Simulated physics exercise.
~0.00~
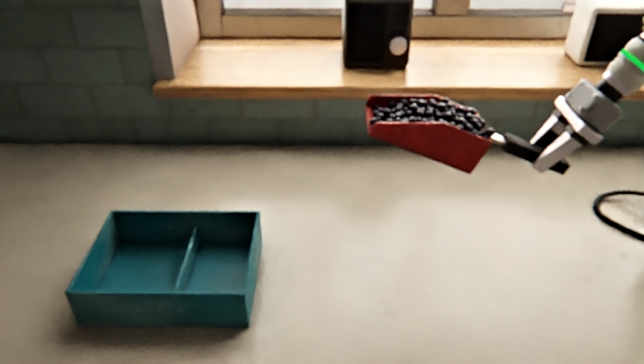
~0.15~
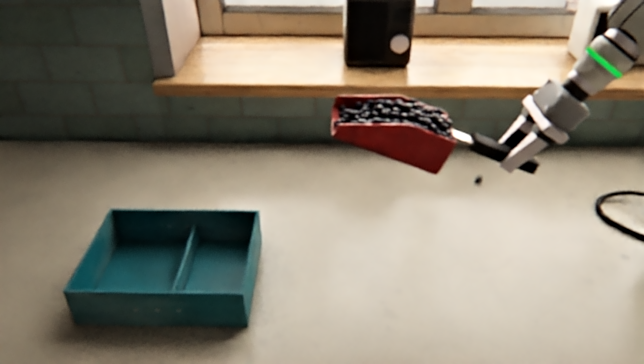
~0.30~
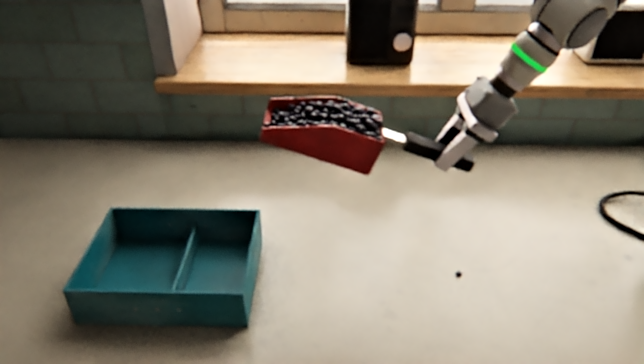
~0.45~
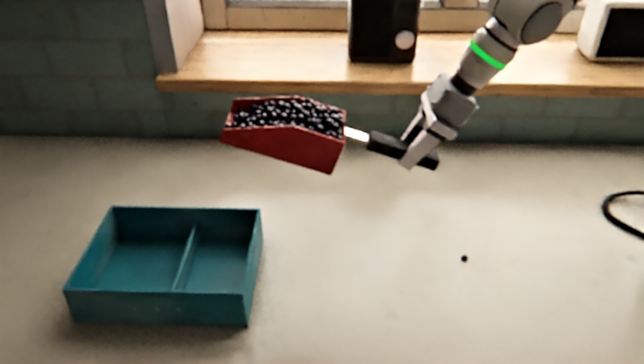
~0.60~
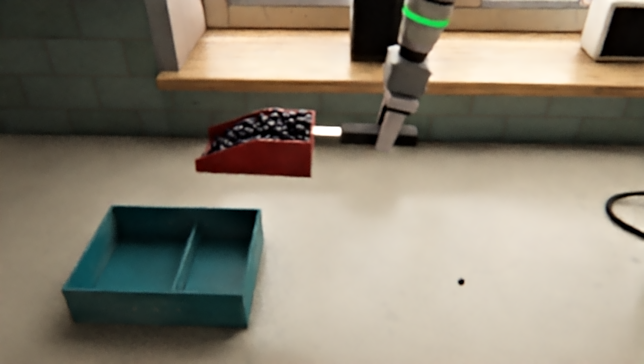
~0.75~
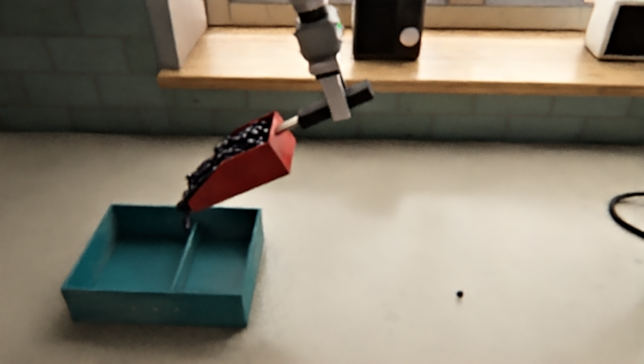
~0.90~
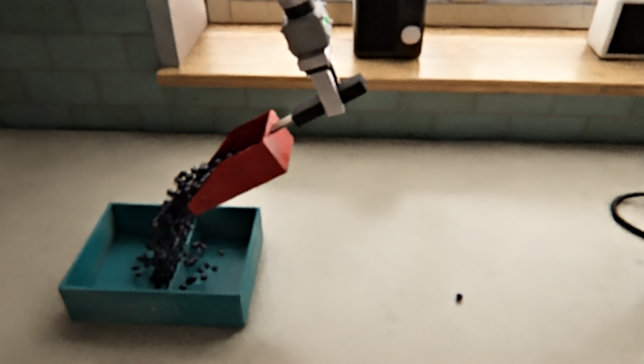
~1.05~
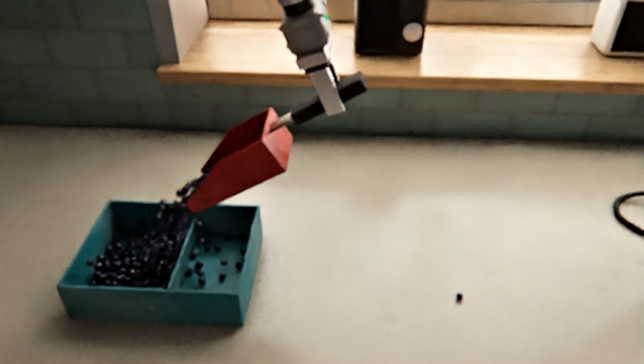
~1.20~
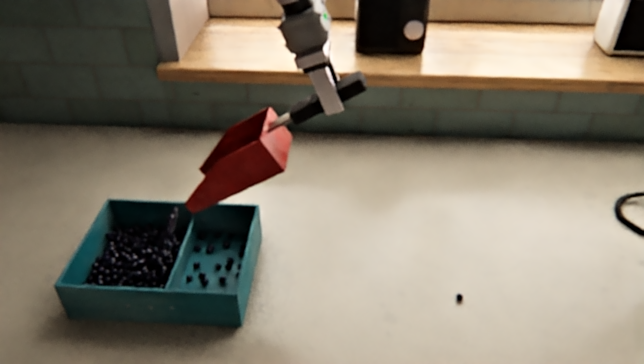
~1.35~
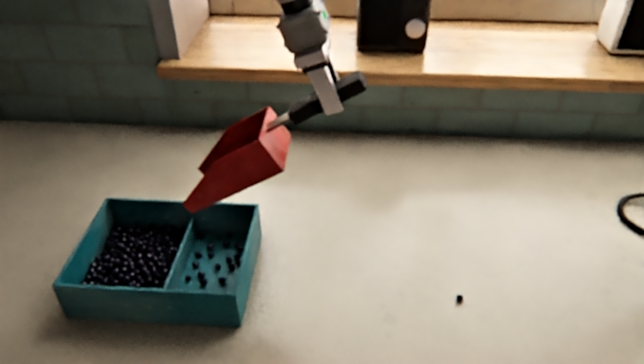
In the video, a robot arm carries a red scoop heaped with dark beads leftward over a table, dropping one bead, then tips it above a divided teal box; the beads pour out, most settling in the left compartment and a few in the right, as the emptied scoop stays tilted.
